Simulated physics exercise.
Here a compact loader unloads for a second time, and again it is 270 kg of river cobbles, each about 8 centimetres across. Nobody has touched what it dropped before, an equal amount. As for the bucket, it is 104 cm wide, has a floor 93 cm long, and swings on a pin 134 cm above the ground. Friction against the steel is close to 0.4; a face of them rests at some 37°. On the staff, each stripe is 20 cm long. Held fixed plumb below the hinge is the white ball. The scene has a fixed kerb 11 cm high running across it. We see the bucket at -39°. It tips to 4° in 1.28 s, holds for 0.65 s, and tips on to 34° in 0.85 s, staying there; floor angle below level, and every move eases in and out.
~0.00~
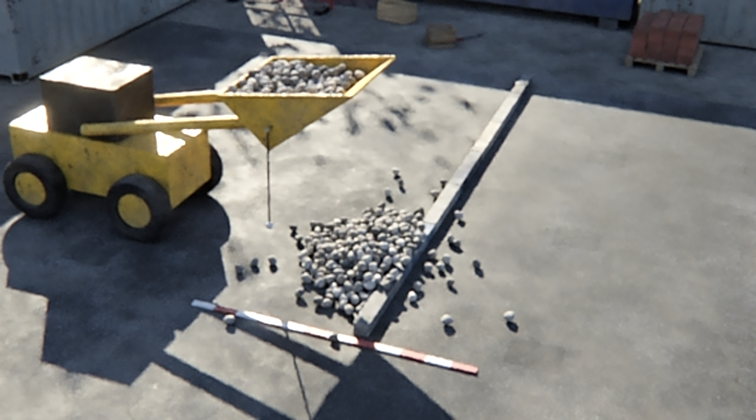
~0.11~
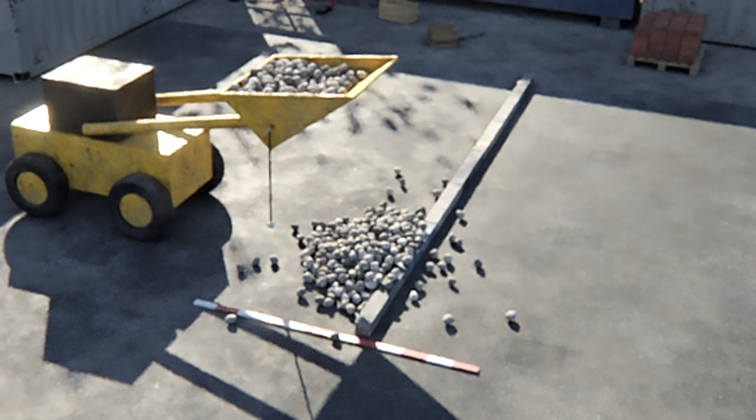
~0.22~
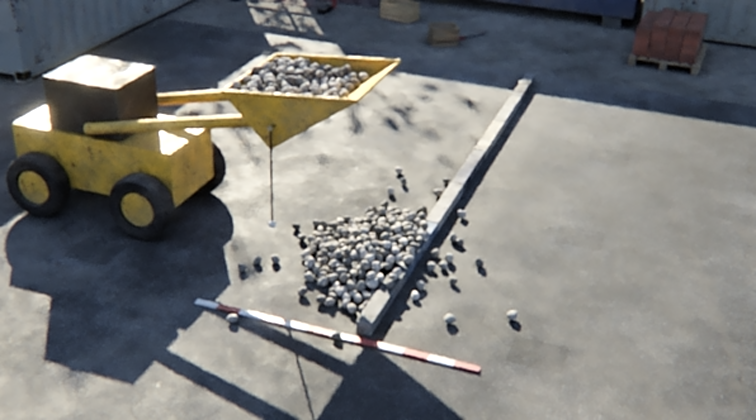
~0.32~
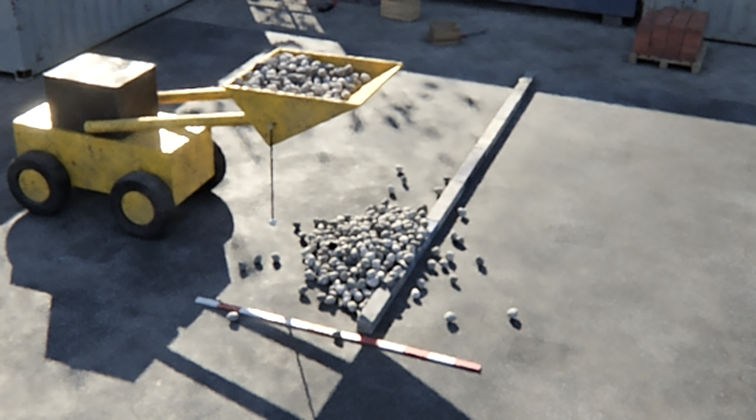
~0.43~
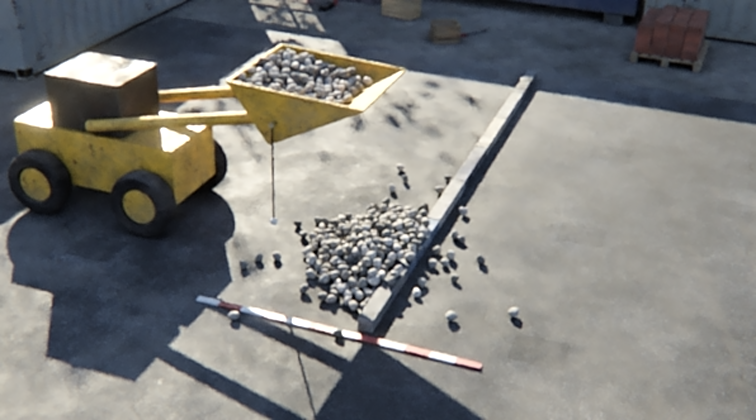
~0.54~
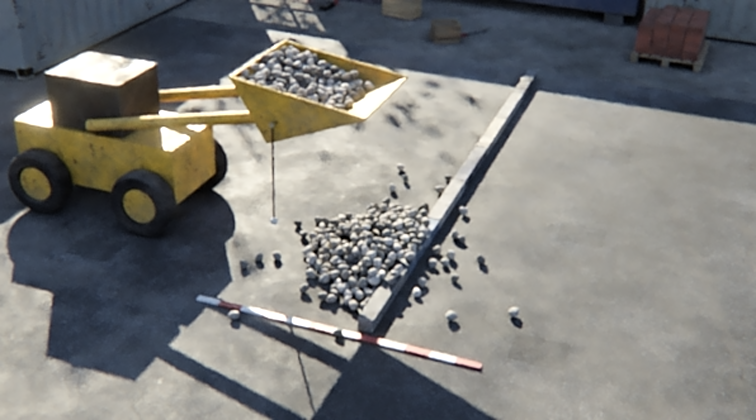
A yellow loader with a raised bucket full of rounded stones stood beside a stone pile against a long kerb, and the bucket slowly tilted its front edge downward while the pile lay still.
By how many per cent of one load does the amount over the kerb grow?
It grows by about 60 per cent of one load.
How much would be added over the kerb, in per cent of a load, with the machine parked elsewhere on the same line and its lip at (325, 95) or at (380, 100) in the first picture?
Some 20 percent, and then 90 percent.
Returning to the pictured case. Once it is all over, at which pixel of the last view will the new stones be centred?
(428, 256).
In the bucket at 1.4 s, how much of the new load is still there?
About 100 per cent is held.
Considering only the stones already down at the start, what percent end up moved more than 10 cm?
5 %.
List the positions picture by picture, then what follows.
In the first frame, the bucket is at -39°, its lip at (352, 97); the top of the load is at (330, 74). The earlier load is highest near (369, 241), 23 cm above ground level, 97 % on this side of the kerb, 3 % over the kerb.
The second frame shows lip at (354, 98), floor tilted -38°, highest stones at (320, 72); the stones move at 0.1 m/s on average.
The third frame shows lip at (357, 101), floor tilted -36°, highest stones at (299, 68); the stones move at 0.1 m/s on average.
The fourth frame shows lip at (360, 105), floor tilted -32°, highest stones at (285, 62); the stones move at 0.1 m/s on average.
In the fifth frame, the bucket is at -28°, its lip at (363, 112); the top of the load is at (284, 58); the stones move at 0.2 m/s on average.
The sixth frame shows lip at (365, 120), floor tilted -22°, highest stones at (286, 55); the stones move at 0.2 m/s on average.
After 1.0 s the floor is at -3°; in per cent of one load, 100 in the bucket, 97 on this side of the kerb, 3 over the kerb; the foremost stones are at (464, 268).
After 1.4 s the floor is at 4°; in per cent of one load, 100 in the bucket, 97 on this side of the kerb, 3 over the kerb; the foremost stones are at (464, 268).
After 3.2 s the floor is at 34°; in per cent of one load, 19 in the bucket, 165 on this side of the kerb, 16 over the kerb; the foremost stones are at (471, 274).
After 5.8 s the floor is at 34°; in per cent of one load, 0 in the bucket, 137 on this side of the kerb, 63 over the kerb; the foremost stones are at (569, 294). Net gain over the kerb, 60.
